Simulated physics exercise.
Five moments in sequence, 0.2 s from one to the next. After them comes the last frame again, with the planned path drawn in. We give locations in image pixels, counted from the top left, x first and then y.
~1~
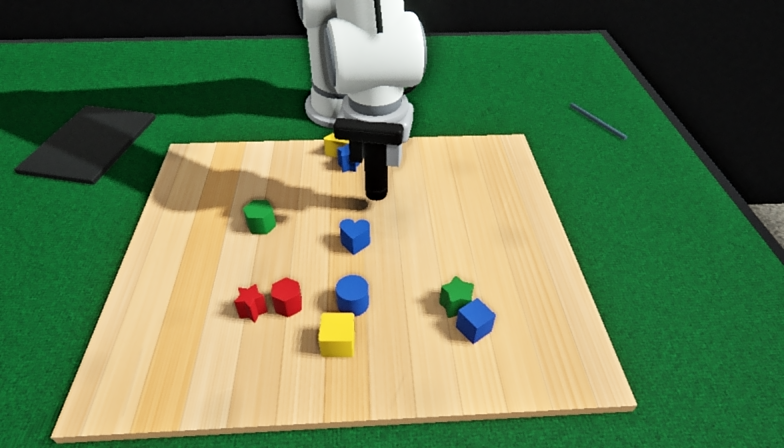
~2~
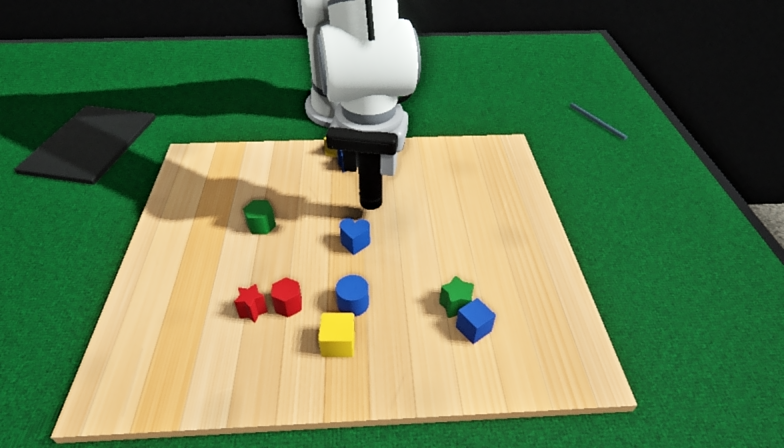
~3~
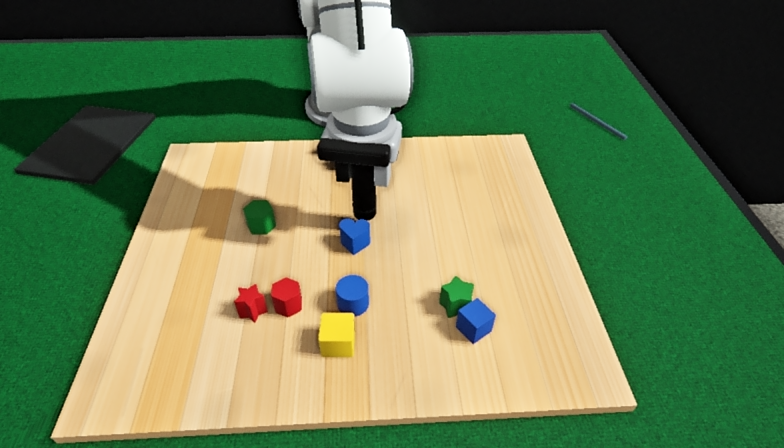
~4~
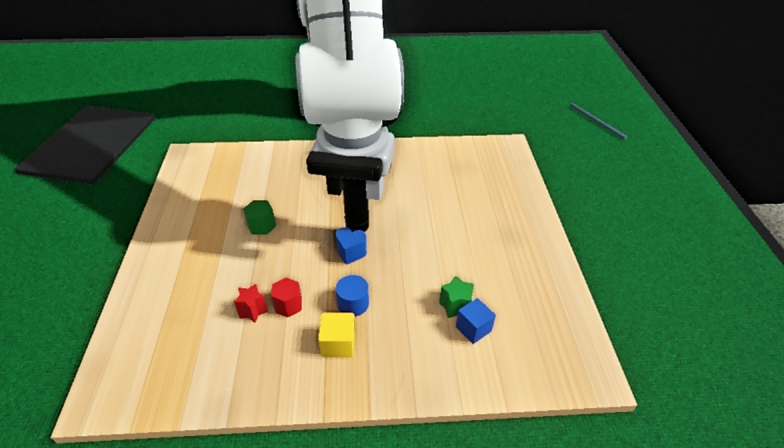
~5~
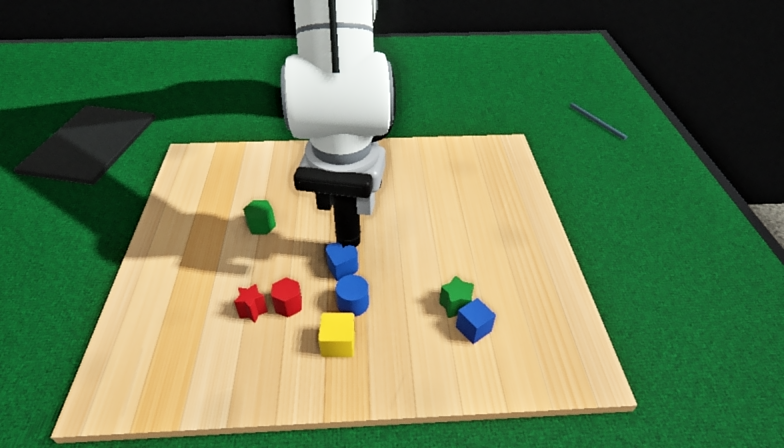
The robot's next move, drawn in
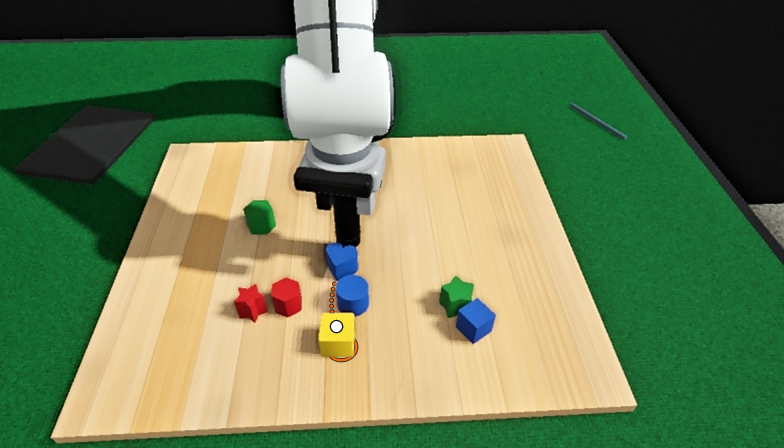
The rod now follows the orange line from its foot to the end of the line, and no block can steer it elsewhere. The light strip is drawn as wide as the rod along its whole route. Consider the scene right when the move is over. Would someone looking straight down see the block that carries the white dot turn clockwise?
That would be a no.
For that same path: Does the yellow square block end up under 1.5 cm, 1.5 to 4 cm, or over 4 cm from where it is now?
Long, over 4 cm.
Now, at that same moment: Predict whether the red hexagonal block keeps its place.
Here the red hexagonal block stays on its spot.
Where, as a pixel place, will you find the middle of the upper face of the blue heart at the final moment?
The middle of its upper face will lie at (310, 323).
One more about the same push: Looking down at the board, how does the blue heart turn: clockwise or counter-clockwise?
Looking down, my answer is that the blue heart rotates clockwise.
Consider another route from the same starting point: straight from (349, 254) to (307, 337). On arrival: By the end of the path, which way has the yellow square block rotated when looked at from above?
Overhead view: Anti-clockwise.
The drawn path runs from (349, 254) over (335, 281) and (332, 313) to (342, 348); the dot is on the yellow square block.
The first path, step by step. One third of the way, rod at (334, 270); blue heart at (325, 282); blue circular block at (353, 294).
Two thirds of the way, rod at (331, 302); yellow square block at (334, 334), turned 20° anticlockwise; blue heart at (312, 313), turned 25° clockwise; blue circular block at (359, 305).
At the end, rod at (341, 336); red hexagonal block not moved; yellow square block at (332, 364), turned 25° anticlockwise; blue heart at (310, 323), turned 65° clockwise; blue circular block at (370, 319).
